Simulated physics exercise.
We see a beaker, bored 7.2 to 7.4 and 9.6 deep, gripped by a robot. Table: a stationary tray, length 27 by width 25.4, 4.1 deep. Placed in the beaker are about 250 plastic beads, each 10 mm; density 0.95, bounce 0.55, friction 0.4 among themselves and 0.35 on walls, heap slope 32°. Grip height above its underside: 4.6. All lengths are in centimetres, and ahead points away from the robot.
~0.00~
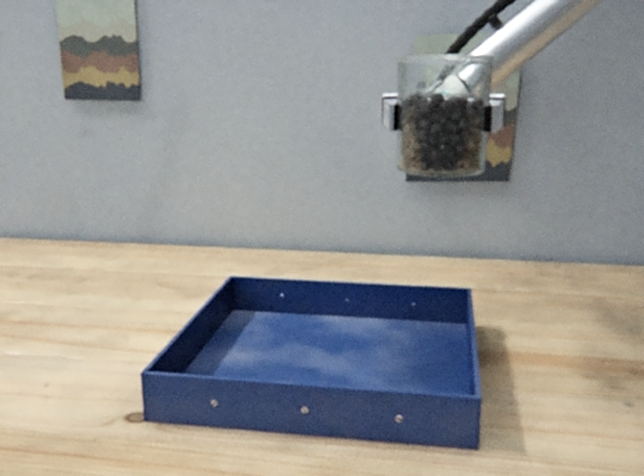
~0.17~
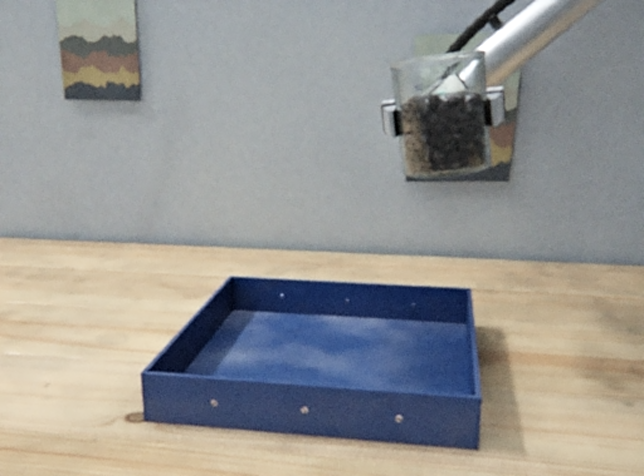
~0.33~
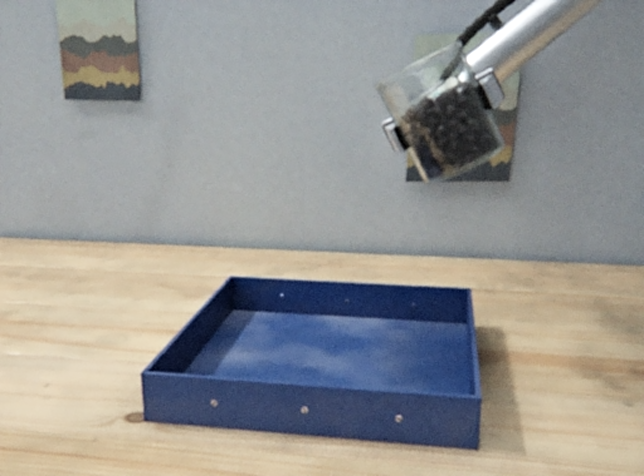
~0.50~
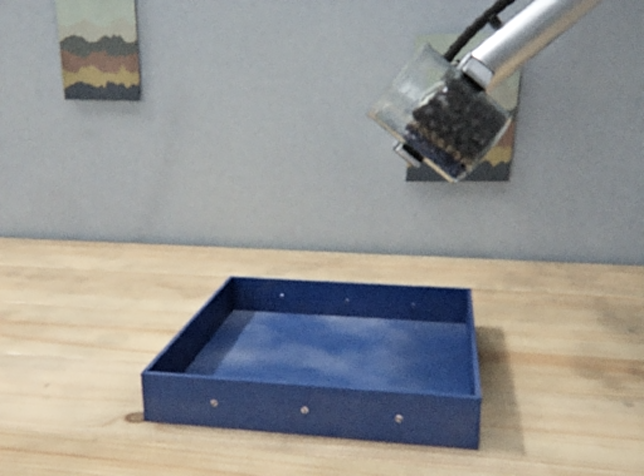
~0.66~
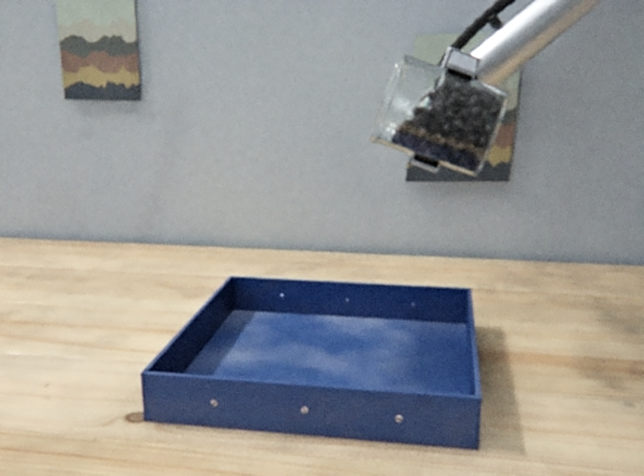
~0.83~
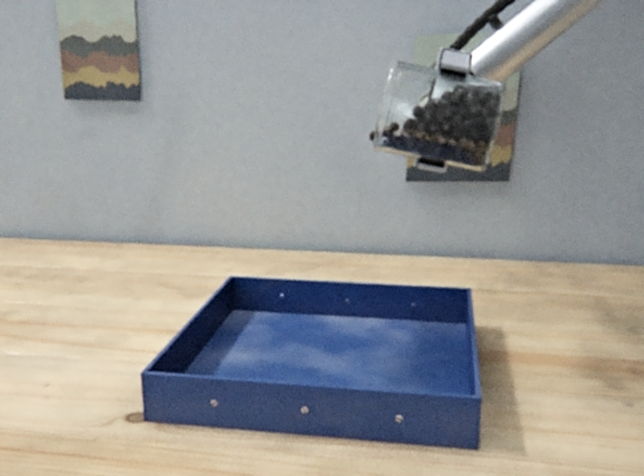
A clear beaker of dark and tan beads, held by a silvery robot arm at upper right, starts upright and tilts steadily leftward until nearly on its side, its beads shifting toward the rim. Below, an empty blue tray rests motionless on a pale wooden table. The fixed view looks slightly down toward a grey wall with two striped, earthy-coloured panels, one partly behind the beaker.
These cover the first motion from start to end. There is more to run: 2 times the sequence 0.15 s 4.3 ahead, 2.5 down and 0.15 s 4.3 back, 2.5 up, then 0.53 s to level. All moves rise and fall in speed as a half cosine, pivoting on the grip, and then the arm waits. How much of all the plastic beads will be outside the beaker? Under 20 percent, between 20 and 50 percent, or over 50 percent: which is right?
The right one is between 20 and 50 percent.
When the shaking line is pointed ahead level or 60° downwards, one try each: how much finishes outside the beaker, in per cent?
First try about 55 %, second try about 10 %.
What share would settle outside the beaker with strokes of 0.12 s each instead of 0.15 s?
In that case around 45 per cent.
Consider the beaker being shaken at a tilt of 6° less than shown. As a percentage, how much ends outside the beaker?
I'd put it at around 15 per cent.
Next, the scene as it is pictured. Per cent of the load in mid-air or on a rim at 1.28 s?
That comes to about 1 per cent, more or less.
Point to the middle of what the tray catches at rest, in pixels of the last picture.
Approximately (294, 348) in pixels.
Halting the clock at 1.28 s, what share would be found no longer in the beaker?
By then near 20 % is out.
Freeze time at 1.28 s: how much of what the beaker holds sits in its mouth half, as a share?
Something like 40 percent sits in that half.
By 1.28 s, tilted 79° forward, highest piece 23 above the table; 205 in the beaker, 43 in the tray, 3 in flight or on a rim.
By 1.73 s, tilted 30° forward, highest piece 28 above the table; 167 in the beaker, 84 in the tray.
By 2.16 s, level, highest piece 27 above the table; 167 in the beaker, 84 in the tray.
By 3.21 s, level, highest piece 27 above the table; 167 in the beaker, 84 in the tray.
Final count, 167 in the beaker, 84 in the tray. That is 33 % outside the beaker.
